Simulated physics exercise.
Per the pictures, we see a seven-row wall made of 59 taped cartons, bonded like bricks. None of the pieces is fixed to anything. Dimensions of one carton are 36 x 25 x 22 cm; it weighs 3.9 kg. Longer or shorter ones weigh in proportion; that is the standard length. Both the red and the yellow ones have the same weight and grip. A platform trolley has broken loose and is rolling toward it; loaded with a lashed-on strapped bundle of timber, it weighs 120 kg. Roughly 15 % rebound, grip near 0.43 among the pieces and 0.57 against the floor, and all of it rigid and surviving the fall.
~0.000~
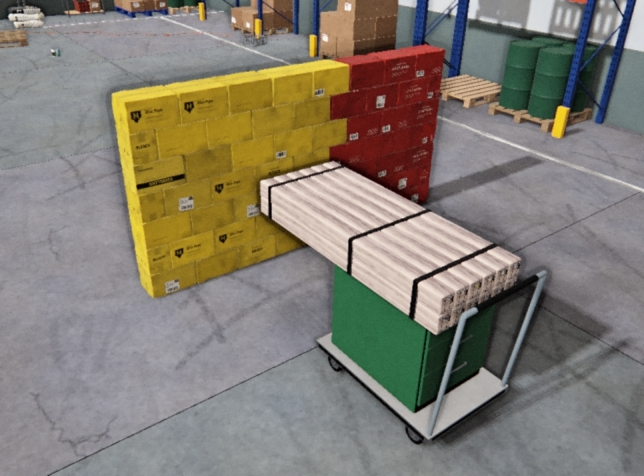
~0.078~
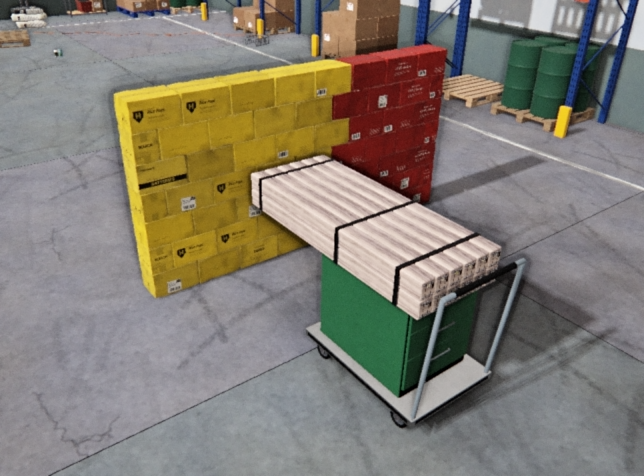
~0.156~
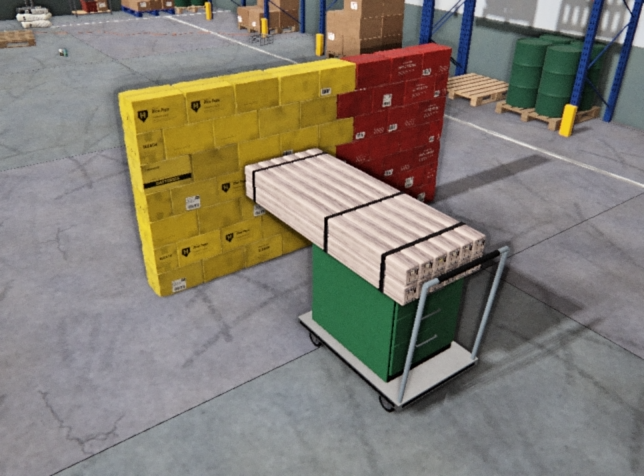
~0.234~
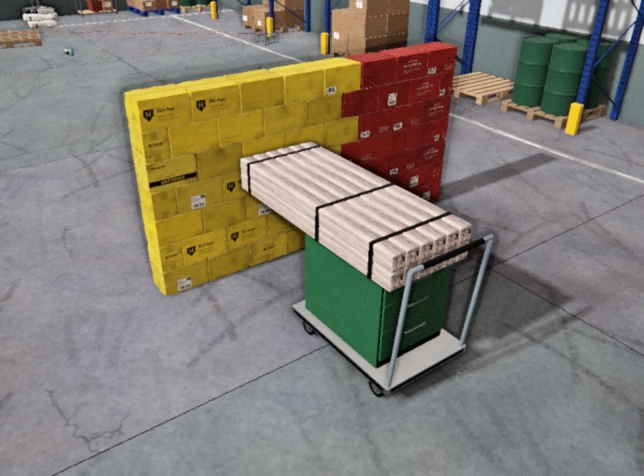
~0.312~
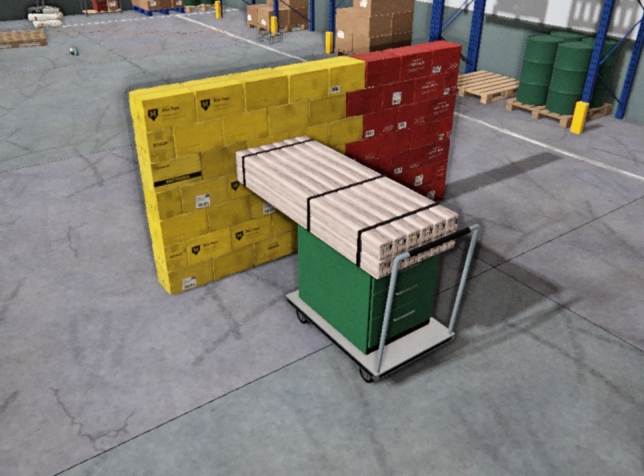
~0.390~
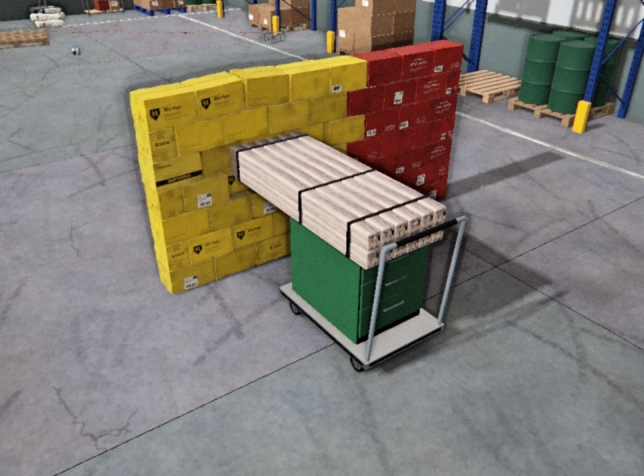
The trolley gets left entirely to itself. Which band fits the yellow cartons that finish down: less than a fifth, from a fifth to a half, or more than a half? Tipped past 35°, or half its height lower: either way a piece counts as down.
From a fifth to a half.
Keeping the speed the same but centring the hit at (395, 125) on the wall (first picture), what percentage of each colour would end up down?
Down at the end: Red 60 percent, yellow 0 percent.
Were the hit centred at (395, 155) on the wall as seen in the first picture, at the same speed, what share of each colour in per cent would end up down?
Result - red: 60 percent, yellow: 0 percent.
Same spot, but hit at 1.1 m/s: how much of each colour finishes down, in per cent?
Result - red: 10%; yellow: 70%.
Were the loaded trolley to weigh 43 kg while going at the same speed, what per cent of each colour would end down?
Red 0, yellow 60 %.
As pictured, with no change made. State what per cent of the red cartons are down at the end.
For red, it's 0%.
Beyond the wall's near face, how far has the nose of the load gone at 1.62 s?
80 cm past it.
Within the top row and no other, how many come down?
Count: 5.
By 0.58 s, load 34 cm past the wall's line, still rolling; none of the 35 yellow cartons down (0 of 59 in all colours); top yellow carton moved 7 cm.
By 0.96 s, load 73 cm past the wall's line, still rolling; 5 of the 35 yellow cartons down (5 of 59 in all colours); top yellow carton tilted 4°.
By 1.62 s, load 81 cm past the wall's line, still rolling; 11 of the 35 yellow cartons down (11 of 59 in all colours); top yellow carton tilted 51°, 19 cm lower.
By 2.24 s, load 81 cm past the wall's line, stopped; 13 of the 35 yellow cartons down (13 of 59 in all colours); top yellow carton on its side.
When it is over (3.2 s), load 81 cm past the wall's line, stopped; 13 of the 35 yellow cartons down (13 of 59 in all colours); top yellow carton on its side; top red carton unmoved. That is 37 per cent. In pixels of the last frame, middles, top yellow carton near (284, 187), top red carton near (376, 68).
